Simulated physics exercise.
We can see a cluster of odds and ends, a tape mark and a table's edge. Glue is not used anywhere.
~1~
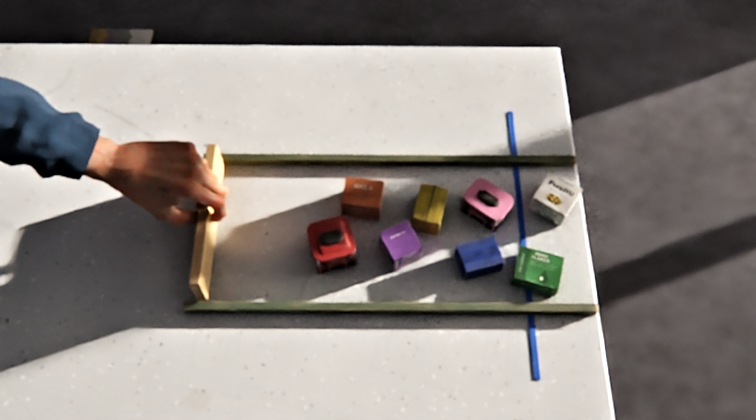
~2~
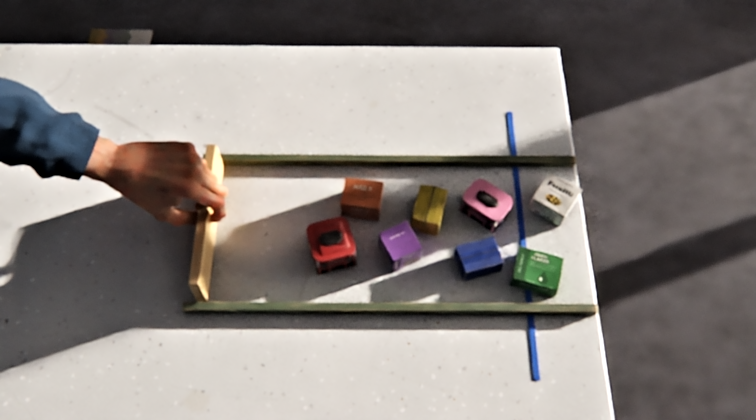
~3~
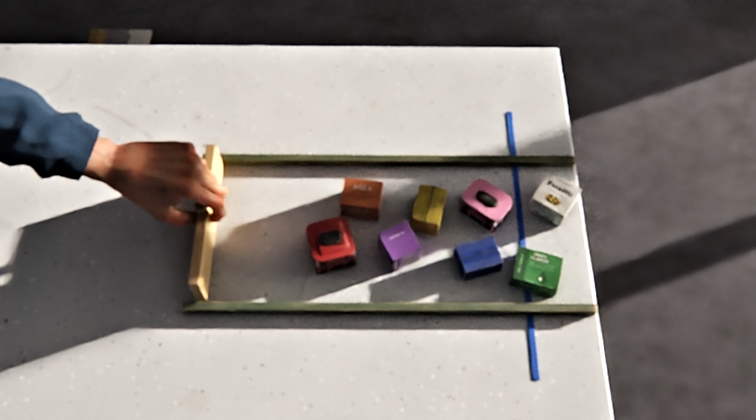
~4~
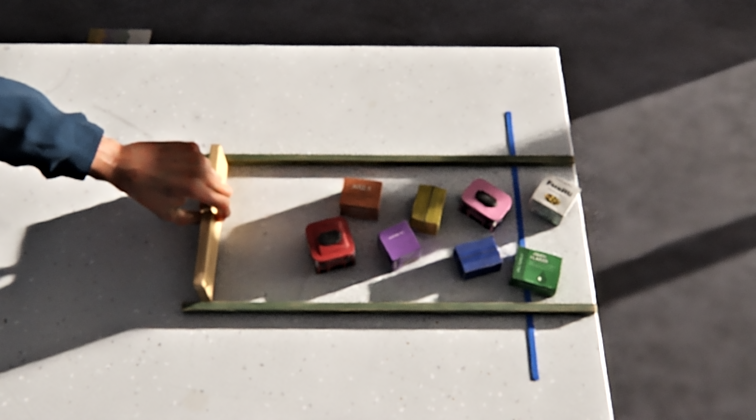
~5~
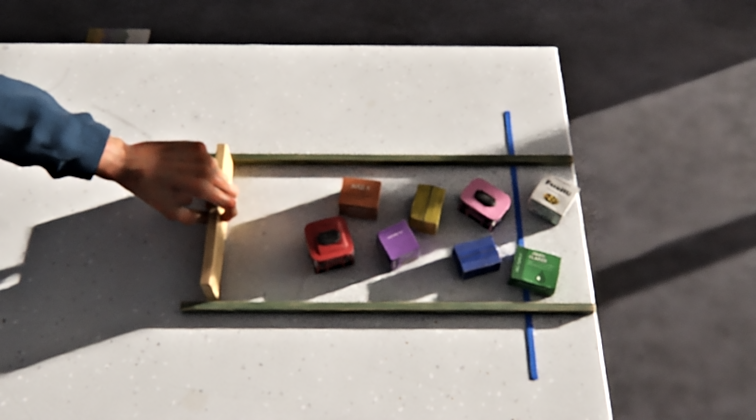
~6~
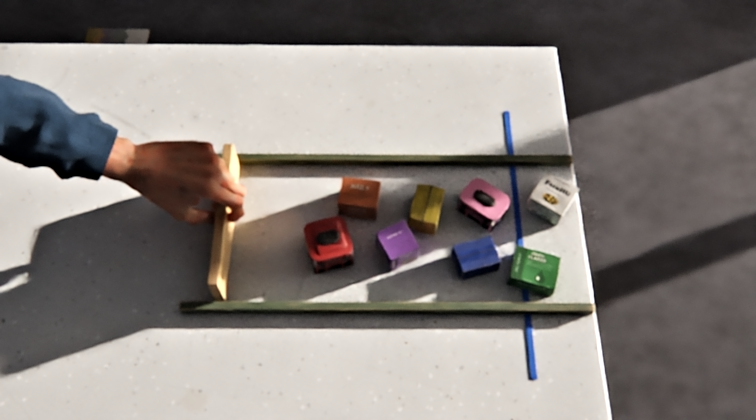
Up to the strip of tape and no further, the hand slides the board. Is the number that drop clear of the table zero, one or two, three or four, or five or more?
I expect three or four drops over the end.
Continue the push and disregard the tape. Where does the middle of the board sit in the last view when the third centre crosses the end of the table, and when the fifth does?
Pixels, in order: Around (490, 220), around (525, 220).
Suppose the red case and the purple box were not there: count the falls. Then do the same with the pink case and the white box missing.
2 in the first try, 2 in the second.
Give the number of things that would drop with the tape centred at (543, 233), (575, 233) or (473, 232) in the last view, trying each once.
In that order 6, 8 and 2.
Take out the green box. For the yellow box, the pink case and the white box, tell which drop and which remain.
The yellow box stays put; the pink case goes down; the white box goes down.
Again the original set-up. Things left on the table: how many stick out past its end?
Number: 2.
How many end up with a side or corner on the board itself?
It's touching 2 at the end.
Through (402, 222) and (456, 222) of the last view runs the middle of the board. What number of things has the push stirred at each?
The count reaches 7 first and 8 second.
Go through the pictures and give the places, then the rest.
In the first frame, white box (556, 199); green box (537, 271); pink case (487, 204); board (208, 221); tape (523, 233).
In the second frame, green box (537, 271); blue box (479, 259).
In the third frame, pink case (486, 205); orange box (362, 199).
In the fourth frame, white box (554, 199); board (211, 221).
In the fifth frame, green box (535, 271); purple box (398, 246).
In the sixth frame, white box (552, 199); green box (534, 271); pink case (484, 204); board (225, 221); tape (519, 232).
Soon after, none off yet; white box at rest near (552, 199); green box at rest near (534, 271); pink case at rest near (484, 204).
After that, none off yet; white box moving near (559, 196); green box displaced about its own width near (572, 271); pink case displaced about its own width near (523, 205).
In the end, the number that fall off is three or four; gone, blue box, pink case, green box and white box.
